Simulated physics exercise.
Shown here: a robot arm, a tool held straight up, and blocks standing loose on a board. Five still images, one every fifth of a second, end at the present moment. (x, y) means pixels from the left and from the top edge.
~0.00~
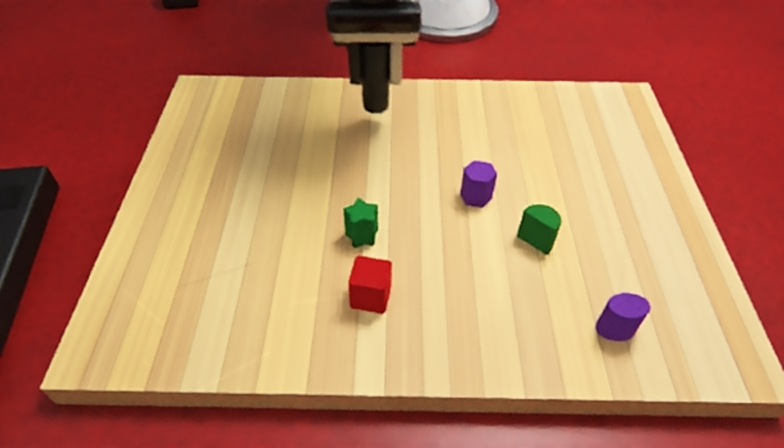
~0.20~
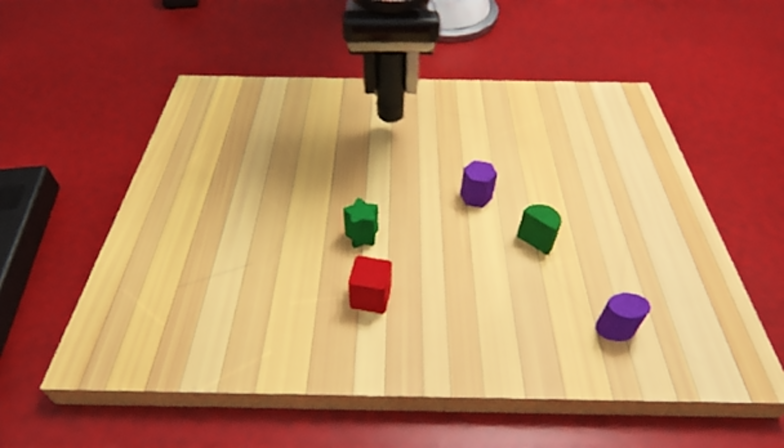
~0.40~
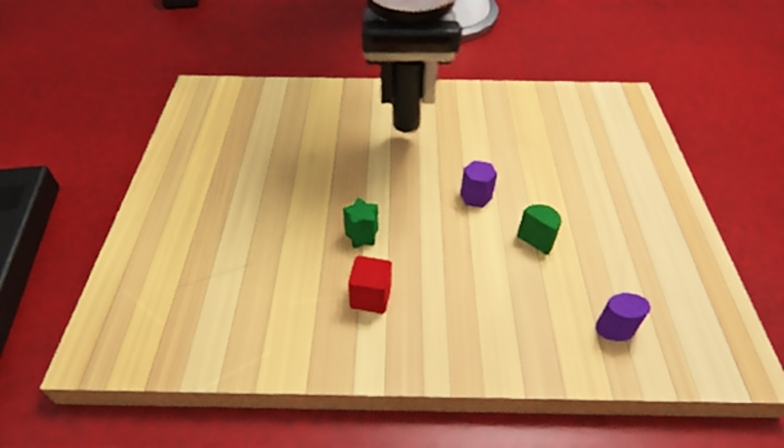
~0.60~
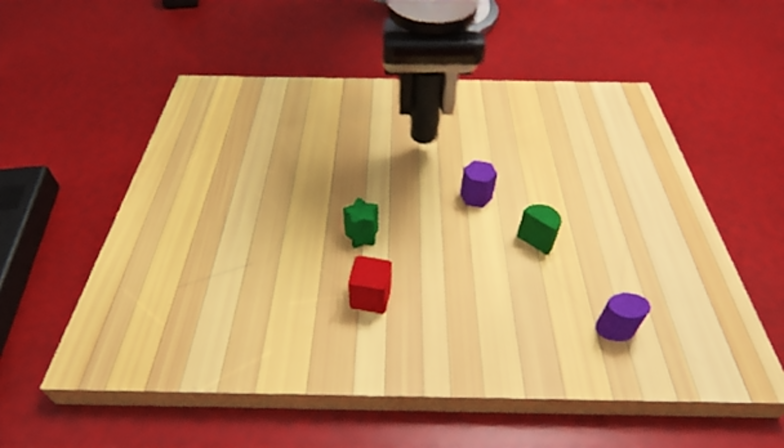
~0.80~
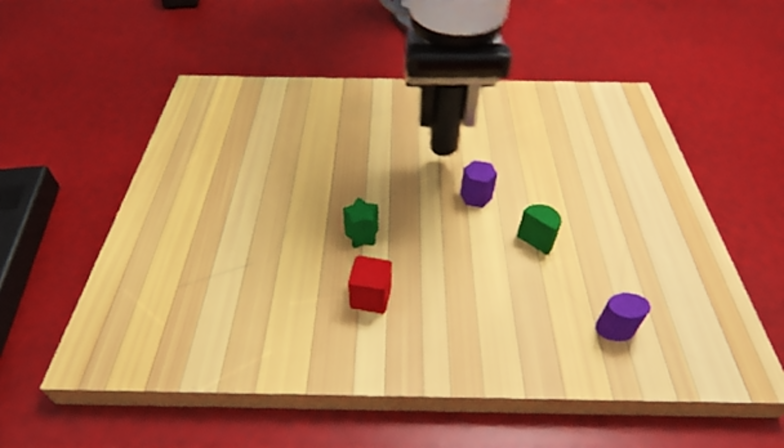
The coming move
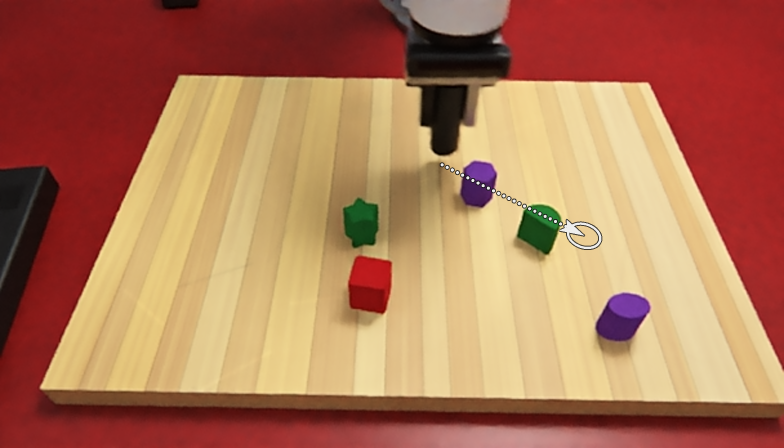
On a wooden board over red cloth, a robot arm moving its upright tool right and nearer, past still coloured blocks.
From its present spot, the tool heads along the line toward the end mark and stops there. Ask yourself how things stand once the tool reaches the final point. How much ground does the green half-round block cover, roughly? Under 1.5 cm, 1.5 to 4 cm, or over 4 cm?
It falls in the under 1.5 cm band.
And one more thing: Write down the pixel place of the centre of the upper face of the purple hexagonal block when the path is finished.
(504, 193)
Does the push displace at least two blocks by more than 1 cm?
No, that is not what happens.
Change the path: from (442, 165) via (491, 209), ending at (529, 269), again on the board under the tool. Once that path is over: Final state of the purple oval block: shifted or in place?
The block stays on its spot.
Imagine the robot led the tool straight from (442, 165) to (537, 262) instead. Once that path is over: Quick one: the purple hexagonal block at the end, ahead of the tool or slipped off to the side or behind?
In the end it is ahead.
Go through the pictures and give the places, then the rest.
In the first picture, lower end of the tool at (376, 107), tops of blocks, purple hexagonal block at (481, 170), green half-round block at (545, 214).
In the second picture, tool at (390, 115), blocks as before.
In the third picture, tool at (406, 125), blocks as before.
In the fourth picture, tool at (424, 136), blocks as before.
In the fifth picture, tool at (444, 148), purple hexagonal block at (481, 170), green half-round block at (545, 214).
The drawn path runs in a line from (442, 165) to (584, 236).
What follows on the original path. One third of the way, tool at (489, 170); purple hexagonal block at (493, 183), turned 40° clockwise.
Two thirds of the way, tool at (538, 194); purple hexagonal block at (504, 193), turned 100° clockwise.
At the end, tool at (591, 219); purple hexagonal block at (504, 193), turned 100° clockwise; green half-round block not moved.
